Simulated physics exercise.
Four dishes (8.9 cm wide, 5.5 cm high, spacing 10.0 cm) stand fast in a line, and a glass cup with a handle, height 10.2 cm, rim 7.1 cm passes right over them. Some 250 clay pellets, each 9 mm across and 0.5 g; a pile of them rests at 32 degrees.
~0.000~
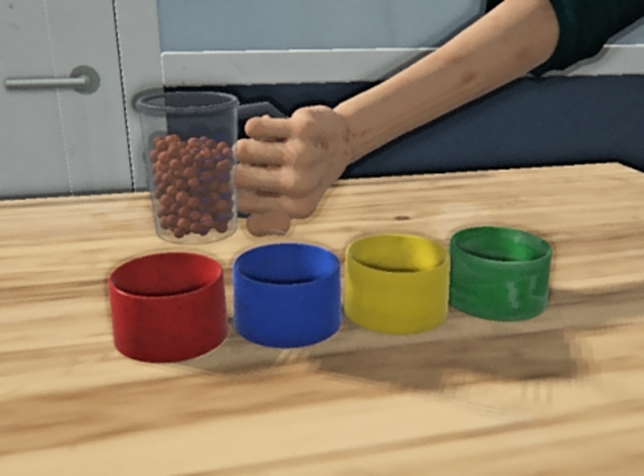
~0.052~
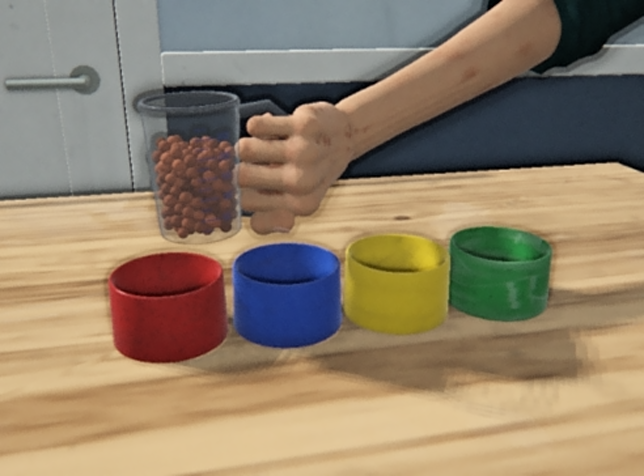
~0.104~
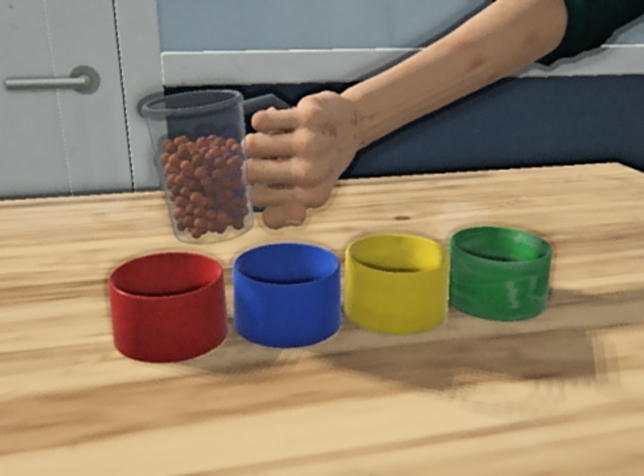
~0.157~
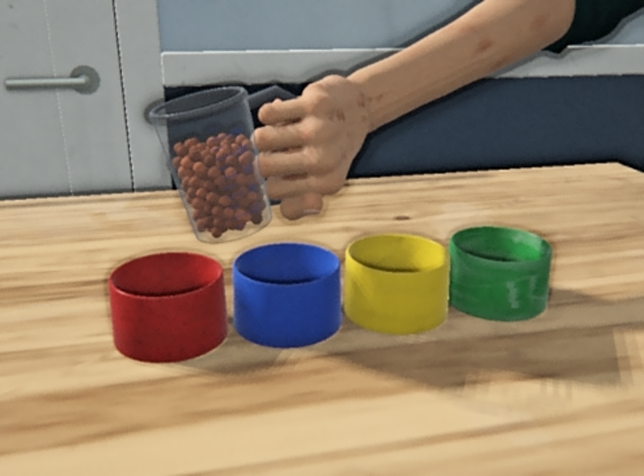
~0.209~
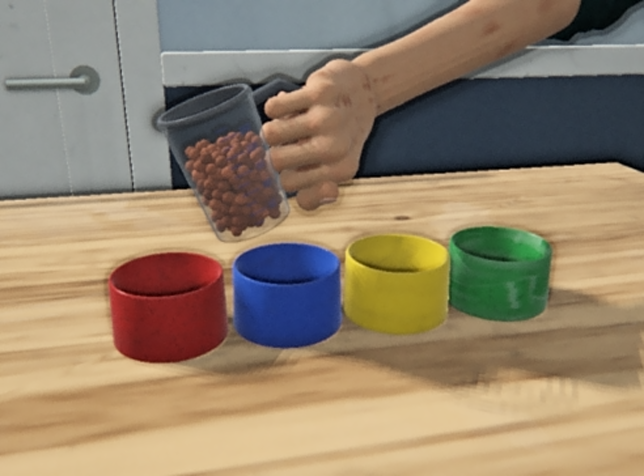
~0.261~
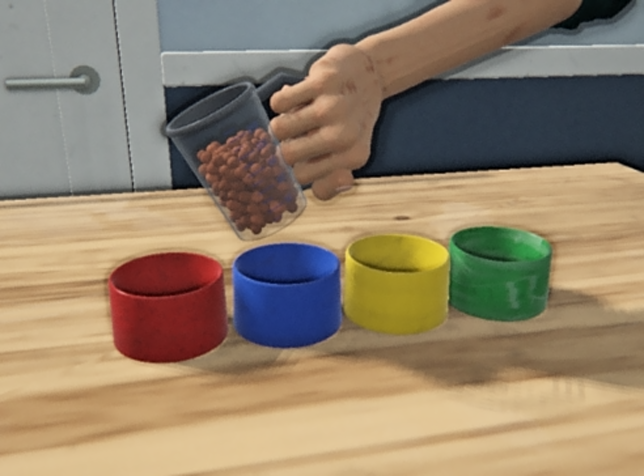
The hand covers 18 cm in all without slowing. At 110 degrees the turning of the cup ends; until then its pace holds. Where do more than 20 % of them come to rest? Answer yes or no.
Red dish: No; blue dish: Yes; green dish: No; yellow dish: No; on the counter: Yes.
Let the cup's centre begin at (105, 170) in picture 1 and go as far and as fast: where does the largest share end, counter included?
The winner: Blue.
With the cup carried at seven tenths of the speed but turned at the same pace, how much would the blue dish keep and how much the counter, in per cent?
In that case blue 80, counter 10.
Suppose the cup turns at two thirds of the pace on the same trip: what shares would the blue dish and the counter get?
In that case blue 70, counter 30.
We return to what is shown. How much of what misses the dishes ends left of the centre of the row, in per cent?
Some 50 per cent.
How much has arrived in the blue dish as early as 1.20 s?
About 20 per cent by then.
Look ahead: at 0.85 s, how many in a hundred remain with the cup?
Some 100 per cent of the load.
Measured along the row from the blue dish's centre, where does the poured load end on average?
About 2 cm to its right.
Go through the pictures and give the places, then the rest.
In the first frame, cup at (193, 168), tilt 0 degrees, lip at (139, 103), moved 0.0 cm; middle of the pieces at (198, 186); red dish at (167, 274); blue dish at (287, 263); yellow dish at (398, 253); green dish at (500, 244).
In the second frame, cup at (196, 167), tilt 1 degrees, lip at (141, 104), moved 0.2 cm; middle of the pieces at (201, 186).
In the third frame, cup at (204, 167), tilt 6 degrees, lip at (145, 108), moved 0.9 cm; middle of the pieces at (211, 185).
In the fourth frame, cup at (217, 166), tilt 13 degrees, lip at (152, 115), moved 1.9 cm; middle of the pieces at (225, 183).
In the fifth frame, cup at (229, 166), tilt 20 degrees, lip at (160, 122), moved 2.8 cm; middle of the pieces at (240, 182).
In the sixth frame, cup at (242, 165), tilt 26 degrees, lip at (168, 130), moved 3.8 cm; middle of the pieces at (254, 180); red dish at (167, 274); blue dish at (287, 263); yellow dish at (398, 253); green dish at (500, 244). Its pace works out near 130 degrees a second; the hand travels 19 cm a second.
After 0.62 s, tilt 74 degrees; cup holds 100 %.
Then, at 0.85 s, tilt 104 degrees; cup holds 100 %.
After 1.20 s, tilt 110 degrees; cup holds 65 %, blue 20 %, yellow 5 %.
In the end, at 2.6 s, red 0 %, blue 65 %, green 0 %, yellow 5 %, counter 30 %.
